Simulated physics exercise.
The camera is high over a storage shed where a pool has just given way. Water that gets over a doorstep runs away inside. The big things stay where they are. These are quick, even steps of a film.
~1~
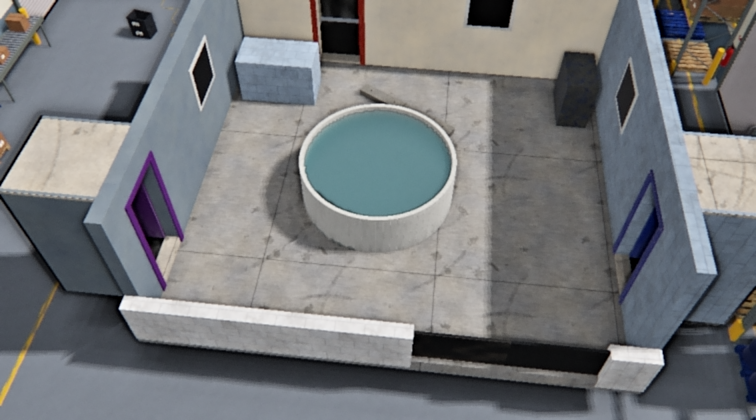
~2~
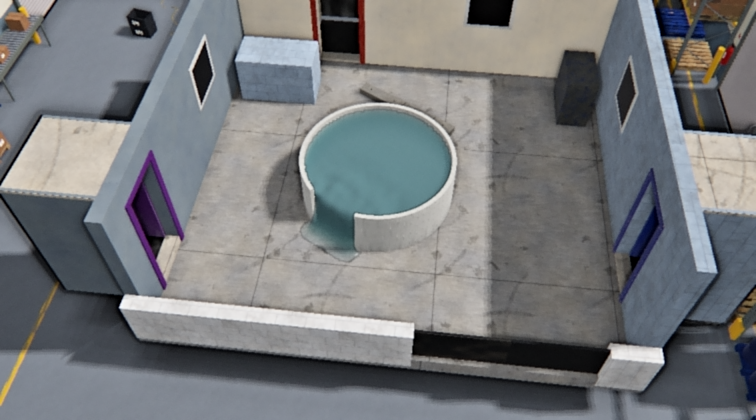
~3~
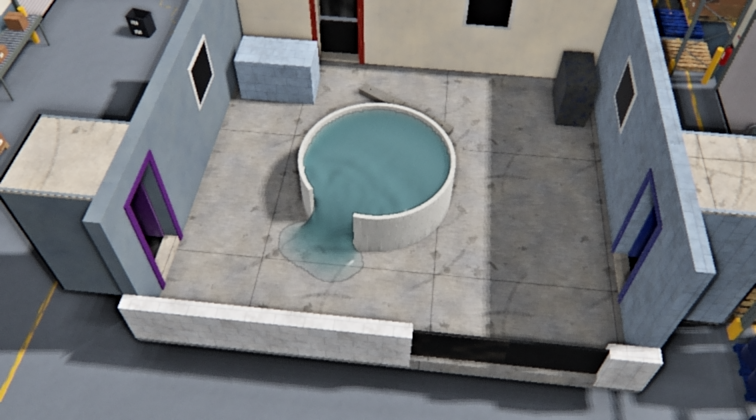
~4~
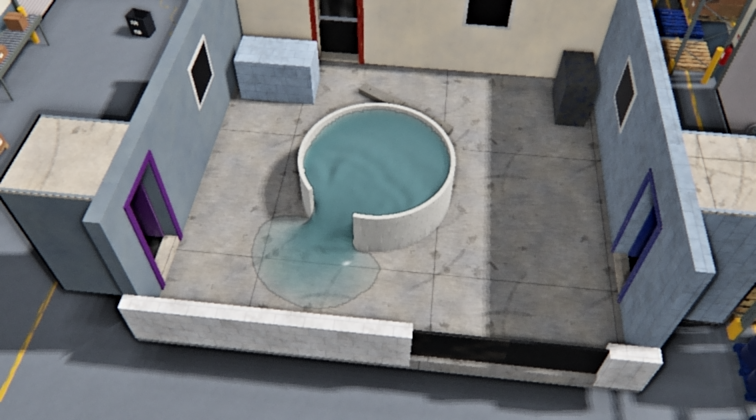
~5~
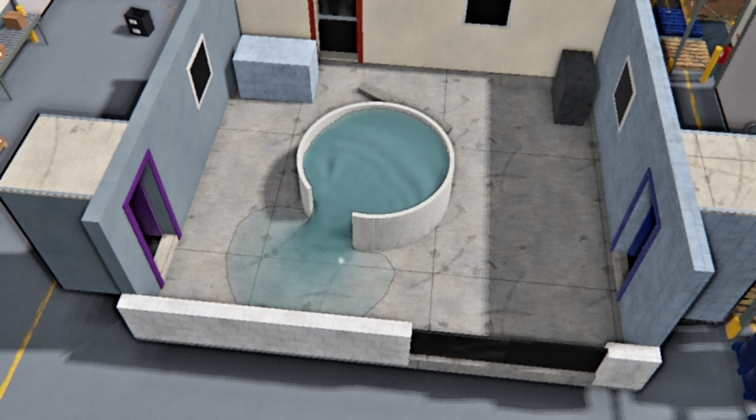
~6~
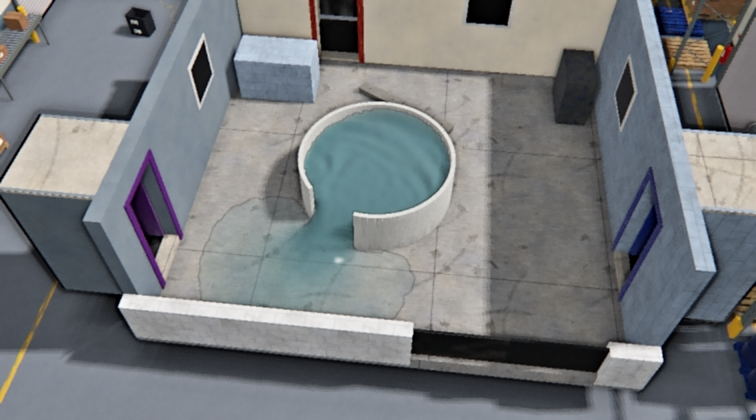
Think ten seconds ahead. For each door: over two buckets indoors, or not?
The purple door floods; the red door floods; the blue door floods.
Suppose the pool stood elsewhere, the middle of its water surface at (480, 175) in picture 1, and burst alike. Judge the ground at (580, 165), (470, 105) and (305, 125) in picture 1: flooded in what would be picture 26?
In that order: No water, no water, free of water.
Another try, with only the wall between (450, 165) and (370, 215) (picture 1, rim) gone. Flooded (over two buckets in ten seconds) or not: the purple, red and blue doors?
My reading: The purple door lets less in; the red door is over; the blue door goes over.
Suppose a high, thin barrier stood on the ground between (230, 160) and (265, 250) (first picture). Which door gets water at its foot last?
Last comes the one in red.
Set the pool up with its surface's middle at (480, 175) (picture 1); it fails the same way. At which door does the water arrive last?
That is the red-painted one.
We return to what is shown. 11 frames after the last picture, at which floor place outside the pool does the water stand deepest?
Around (153, 318).
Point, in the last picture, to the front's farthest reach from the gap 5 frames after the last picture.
Close to (153, 318).
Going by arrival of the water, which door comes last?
I say the red door.
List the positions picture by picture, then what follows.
The round tank at (378, 161) is whole and still, in the first frame.
The front is at (357, 253), out from the gap at (333, 225), in the second frame.
Water pours out at (332, 227) and has run to (284, 249), in the third frame.
Water pours out at (332, 228) and has run to (271, 286), in the fourth frame.
Water pours out at (331, 227) and has run to a hidden place, in the fifth frame.
The front is at a hidden place, out from the gap at (332, 226), in the sixth frame.
A moment on, water covers 20 % of the floor; the purple door wet at the sill, nothing in, the red door not reached, the blue door not reached.
Next, water covers 25 % of the floor; the purple door over two buckets in, the red door not reached, the blue door not reached.
Then, water covers 55 % of the floor; the purple door far over two buckets in, the red door not reached, the blue door wet at the sill, nothing in.
Later, water covers 80 % of the floor; the purple door far over two buckets in, the red door wet at the sill, nothing in, the blue door over two buckets in.
In the end, water covers 100 % of the floor; the purple door far over two buckets in, the red door over two buckets in, the blue door over two buckets in.
